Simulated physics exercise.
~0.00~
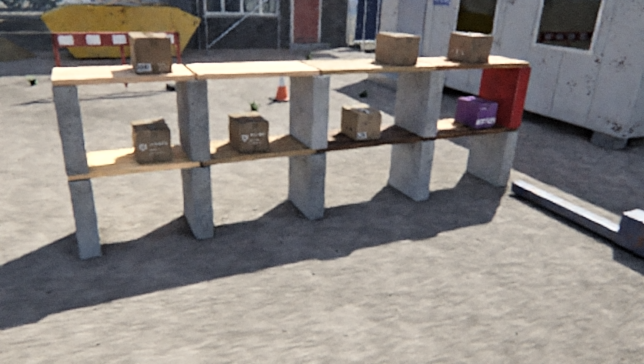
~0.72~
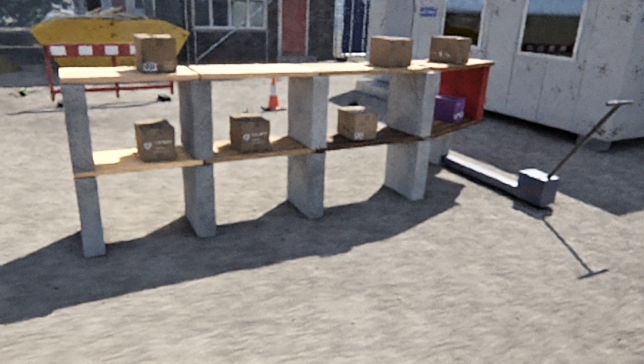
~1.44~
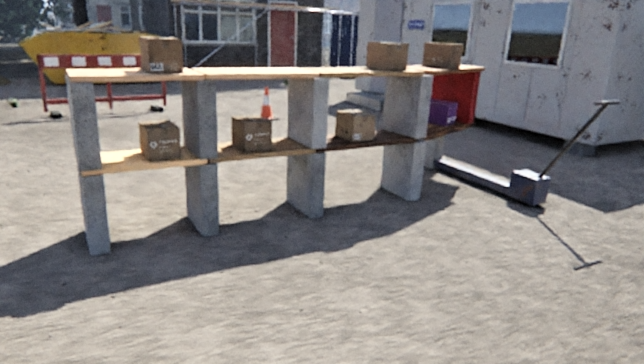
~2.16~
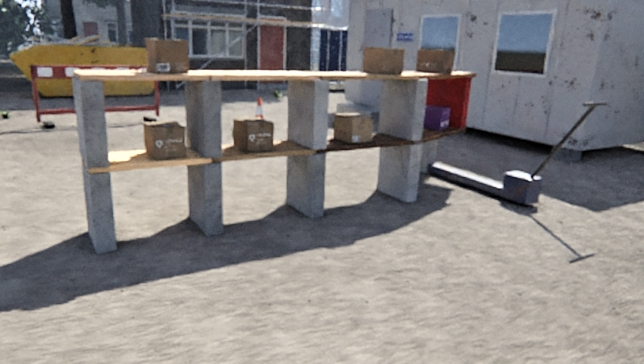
A long two-tier shelf of pale boards on upright grey blocks stands in a sunlit gravel yard, seen from the front and slightly above. Brown cartons sit on both tiers, with a purple carton at the right end beside a red upright. Behind are a yellow skip, red and white barriers, an orange cone and a whitish cabin. A low floor jack lies at the right end, its long handle soon coming into view. The red end and purple carton shift slightly left, then the view drifts gently sideways. At the close the shelf still stands, its cartons all up.
